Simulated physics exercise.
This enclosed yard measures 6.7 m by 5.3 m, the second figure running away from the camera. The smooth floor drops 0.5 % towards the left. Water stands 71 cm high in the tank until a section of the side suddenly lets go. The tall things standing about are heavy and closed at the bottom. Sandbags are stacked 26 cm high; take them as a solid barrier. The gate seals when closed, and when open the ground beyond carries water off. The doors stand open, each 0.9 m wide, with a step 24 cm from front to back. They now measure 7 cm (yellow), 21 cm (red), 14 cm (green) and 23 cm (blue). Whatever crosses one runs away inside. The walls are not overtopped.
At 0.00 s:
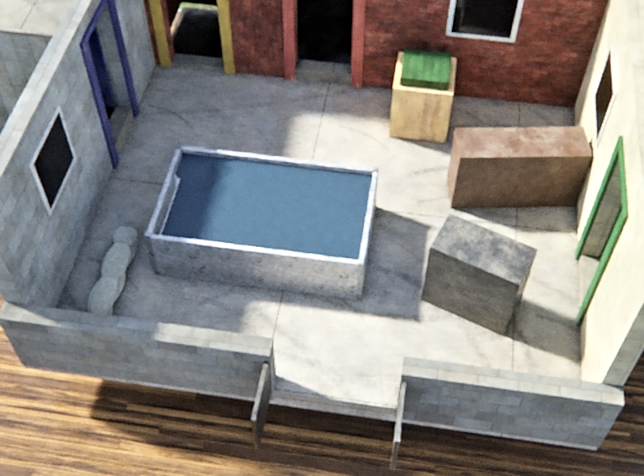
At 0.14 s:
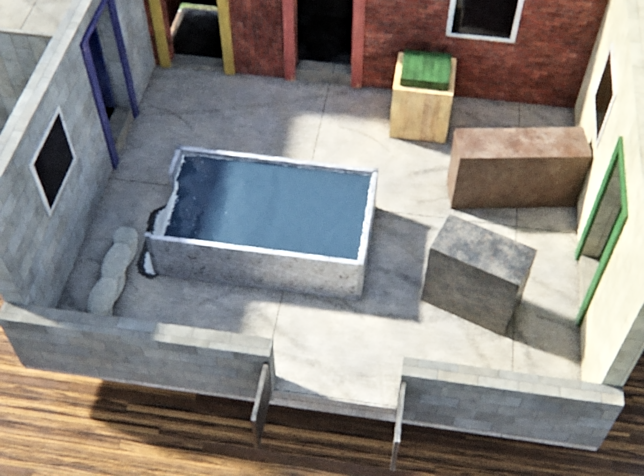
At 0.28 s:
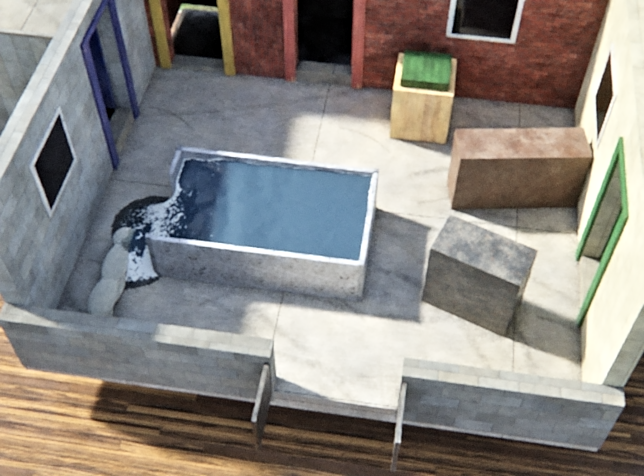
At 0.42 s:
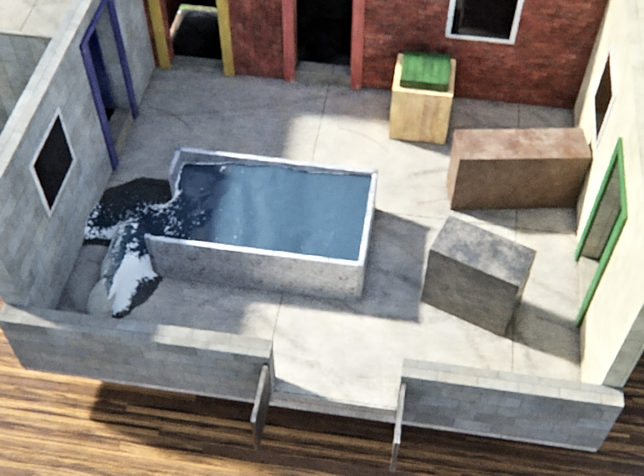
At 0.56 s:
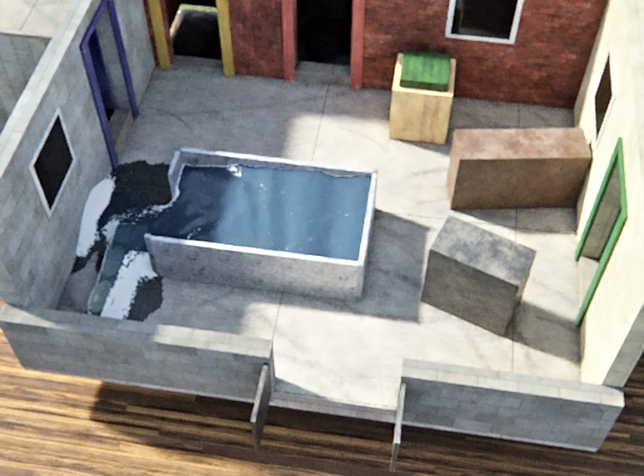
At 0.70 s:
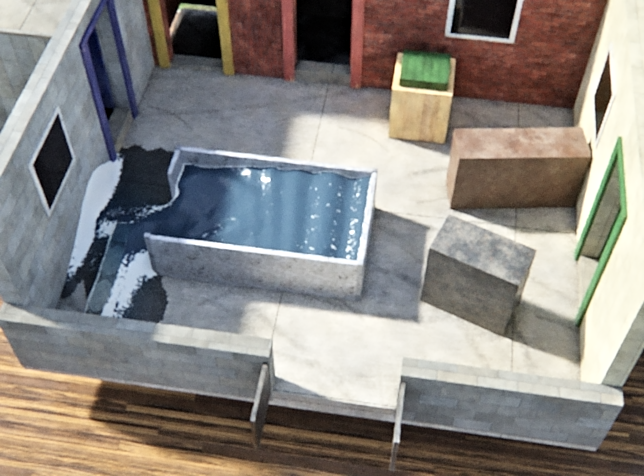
We see a rectangular tank of still water in a walled yard; water then pours from its left end, surges over the pale stacked bags, and spreads foaming across the floor along the left wall toward the blue door.
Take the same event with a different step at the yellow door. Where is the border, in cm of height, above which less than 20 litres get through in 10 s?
About 22 cm.
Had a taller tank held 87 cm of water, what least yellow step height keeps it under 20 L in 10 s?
Some 27 cm.
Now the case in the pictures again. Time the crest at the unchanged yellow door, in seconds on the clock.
At about 3.0 s.
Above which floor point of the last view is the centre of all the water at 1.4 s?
Around (223, 239).
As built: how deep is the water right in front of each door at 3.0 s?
In cm: Yellow 23, red 7, green 0, blue 13.
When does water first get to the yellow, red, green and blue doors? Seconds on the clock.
Arrival: Yellow 1.6 s, red 2.6 s, green 5.0 s, blue 0.8 s.
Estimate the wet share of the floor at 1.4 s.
About 20 per cent.
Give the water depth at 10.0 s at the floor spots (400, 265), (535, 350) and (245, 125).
About 10, 8 and 3 cm.
After 1.4 s water covers 20 % of the floor, deepest (50 cm) near (147, 249); it has not reached the yellow door.
After 3.0 s water covers 45 % of the floor, deepest (41 cm) near (43, 342); 23 cm at the yellow door, 113 litres in over its 7 cm step.
After 10.0 s water covers 95 % of the floor, deepest (12 cm) near (155, 68); 11 cm at the yellow door, 402 litres in over its 7 cm step.
At the yellow door as built, the water arrived by 1.6 s and peaked near 23 cm at 3.0 s.
With a step of 20 cm, 33 litres would have come in within the 10 s; with 26.5 cm, 2 litres. So under 20 litres takes about 22 cm.
